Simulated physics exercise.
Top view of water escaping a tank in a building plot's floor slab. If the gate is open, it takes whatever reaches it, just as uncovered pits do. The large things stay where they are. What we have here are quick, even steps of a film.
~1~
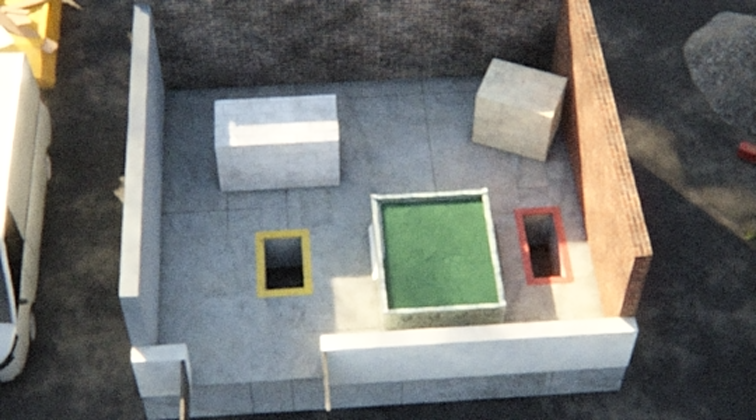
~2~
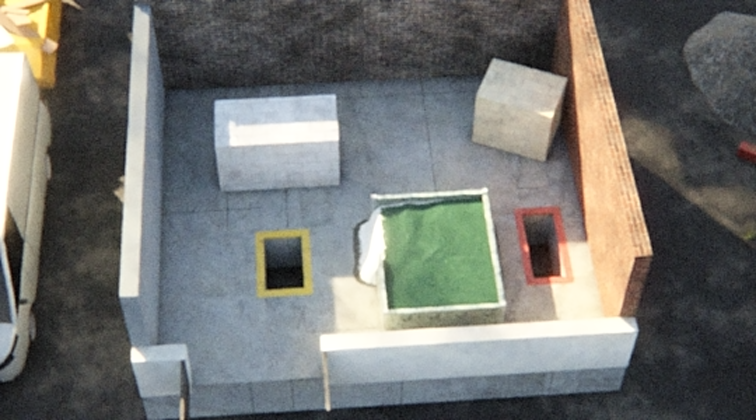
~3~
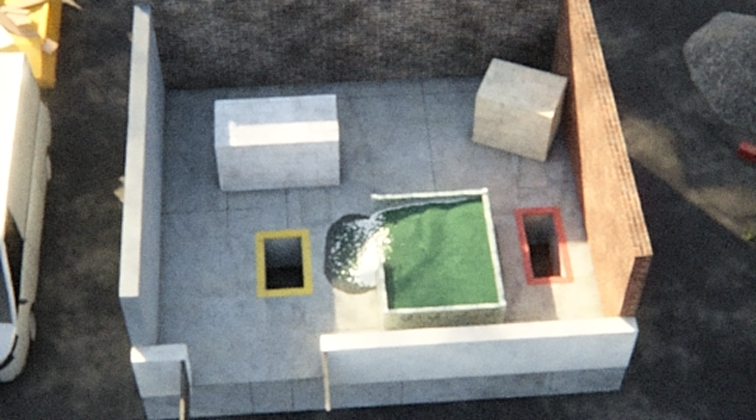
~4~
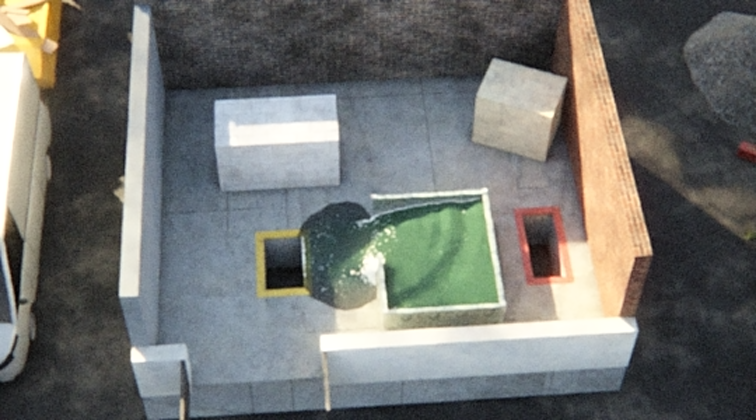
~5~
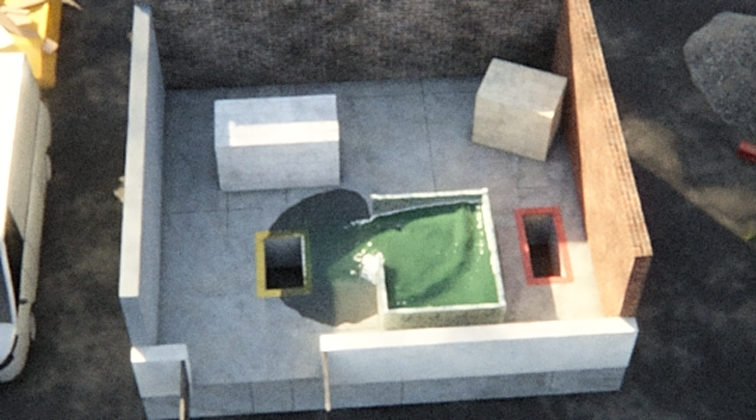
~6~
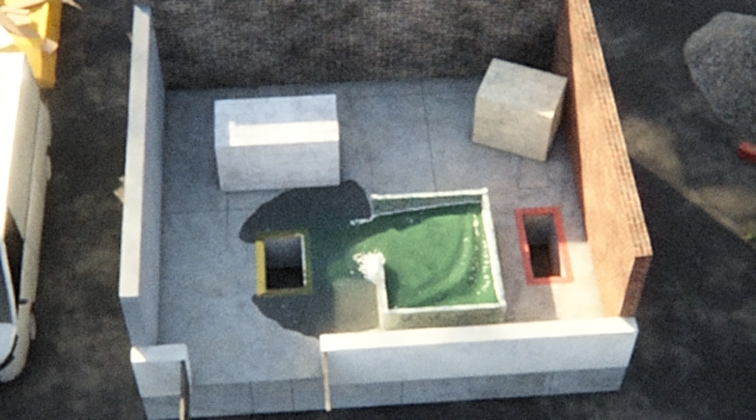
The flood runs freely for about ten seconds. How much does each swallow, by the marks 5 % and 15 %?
Result: The gate ends up with a moderate portion - five to fifteen per cent, the yellow pit ends up with a large portion - topping fifteen per cent, the red pit ends up with a tiny portion - beneath five per cent.
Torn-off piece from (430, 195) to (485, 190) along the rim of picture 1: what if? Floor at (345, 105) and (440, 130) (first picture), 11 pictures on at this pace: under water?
Soaked, then soaked.
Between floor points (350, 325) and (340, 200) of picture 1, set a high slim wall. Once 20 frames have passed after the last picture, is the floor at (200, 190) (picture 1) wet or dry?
That spot: Spared.
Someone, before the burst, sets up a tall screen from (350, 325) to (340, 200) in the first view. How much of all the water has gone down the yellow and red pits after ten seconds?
Percent shares - yellow: 2; red: 6.
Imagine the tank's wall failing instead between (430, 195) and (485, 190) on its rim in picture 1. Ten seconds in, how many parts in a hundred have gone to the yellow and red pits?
In percent: Yellow 2, red 12.
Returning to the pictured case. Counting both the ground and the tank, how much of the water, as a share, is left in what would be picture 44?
About 54 per cent.
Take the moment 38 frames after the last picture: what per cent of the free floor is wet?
Some 50 per cent.
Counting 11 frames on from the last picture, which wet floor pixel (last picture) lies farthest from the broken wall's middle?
The front tops out at about (165, 130).
A moment on, water covers 20 % of the floor; the gate 0 %, the yellow pit 11 %, the red pit 0 %.
Next, water covers 25 % of the floor; the gate 0 %, the yellow pit 20 %, the red pit 0 %.
Then, water covers 35 % of the floor; the gate 1 %, the yellow pit 29 %, the red pit 0 %.
Later, water covers 50 % of the floor; the gate 6 %, the yellow pit 39 %, the red pit 0 %.
In the end, water covers 70 % of the floor; the gate 12 %, the yellow pit 47 %, the red pit 0 %.
